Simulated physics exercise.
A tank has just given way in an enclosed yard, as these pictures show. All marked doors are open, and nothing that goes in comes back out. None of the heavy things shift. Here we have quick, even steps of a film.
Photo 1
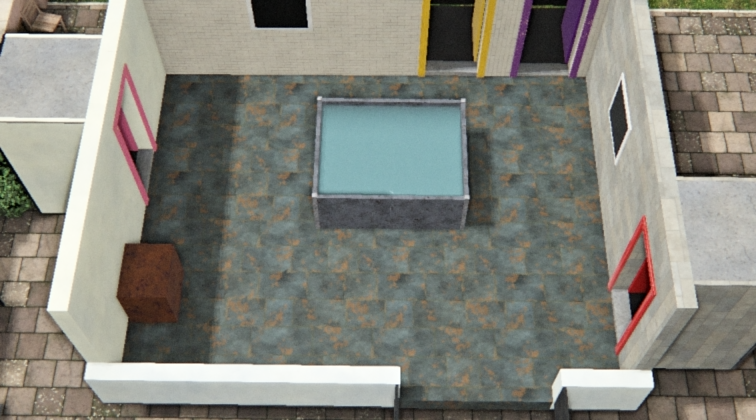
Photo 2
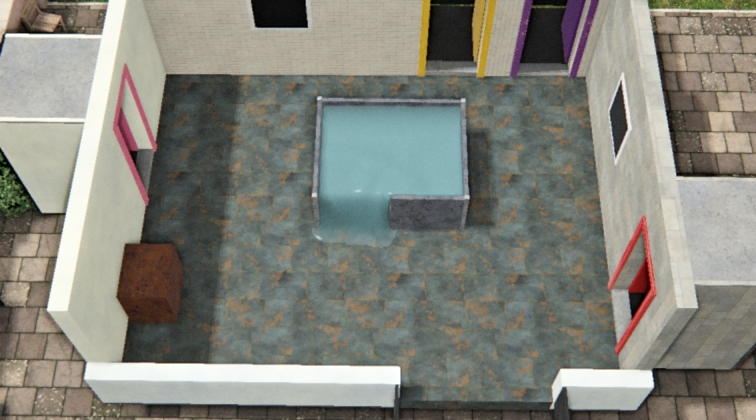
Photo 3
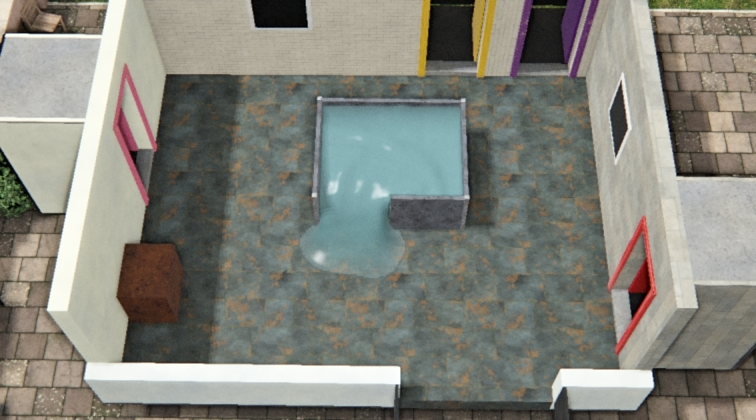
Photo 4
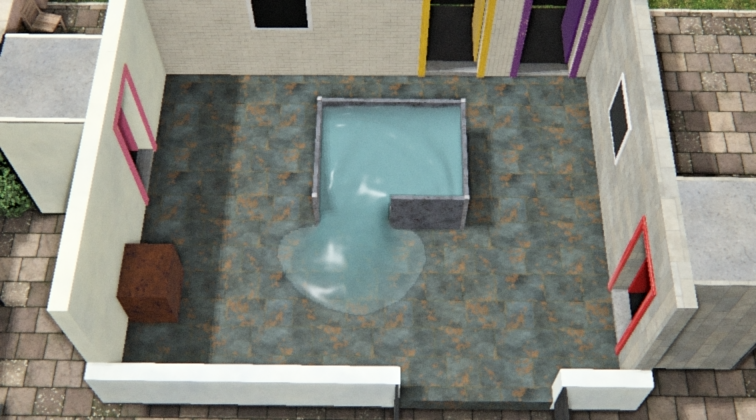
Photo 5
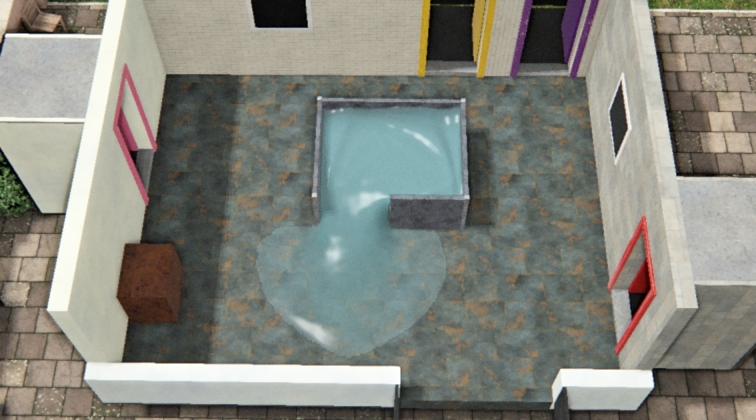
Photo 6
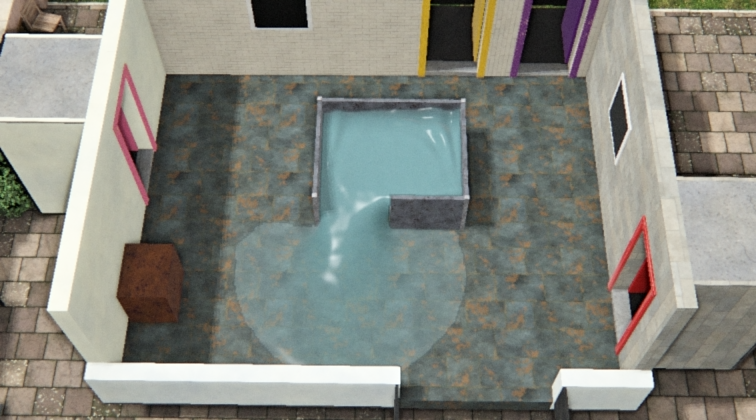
The video shows a raised rectangular tank of water in a walled, tiled yard; the left part of its front side opens, and water pours out, spreading across the floor in a widening rounded pool toward the low front wall.
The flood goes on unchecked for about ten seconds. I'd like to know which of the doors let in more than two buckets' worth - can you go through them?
In the end the red door does not go over two buckets, the purple door does not go over two buckets, the yellow door does not go over two buckets, the pink door does not go over two buckets.
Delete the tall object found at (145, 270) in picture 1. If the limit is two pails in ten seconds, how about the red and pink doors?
I'd say red remains below the mark and pink remains below the mark.
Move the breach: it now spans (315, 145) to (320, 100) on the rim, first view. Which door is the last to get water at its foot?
It's the red-painted one.
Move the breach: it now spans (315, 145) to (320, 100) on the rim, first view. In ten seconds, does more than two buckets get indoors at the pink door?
Pink: Above the limit.
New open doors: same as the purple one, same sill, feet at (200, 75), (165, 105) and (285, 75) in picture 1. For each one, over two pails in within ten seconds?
Taking the new doors in the order given: The first tops it, the second tops it, the third tops it.
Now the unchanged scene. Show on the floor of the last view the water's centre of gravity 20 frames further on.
Somewhere around (319, 274) in the last view.
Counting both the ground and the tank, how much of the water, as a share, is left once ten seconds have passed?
I'd say around 78 per cent.
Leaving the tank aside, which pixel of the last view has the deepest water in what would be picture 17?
Point to roughly (132, 381).
A moment on, water covers 30 % of the floor; the red door not reached, the purple door not reached, the yellow door not reached, the pink door not reached.
Next, water covers 30 % of the floor; the red door not reached, the purple door not reached, the yellow door not reached, the pink door not reached.
Then, water covers 45 % of the floor; the red door wet at the sill, nothing in, the purple door not reached, the yellow door not reached, the pink door wet at the sill, nothing in.
Later, water covers 75 % of the floor; the red door under two buckets in, the purple door not reached, the yellow door not reached, the pink door wet at the sill, nothing in.
In the end, water covers 95 % of the floor; the red door under two buckets in, the purple door under two buckets in, the yellow door wet at the sill, nothing in, the pink door under two buckets in.
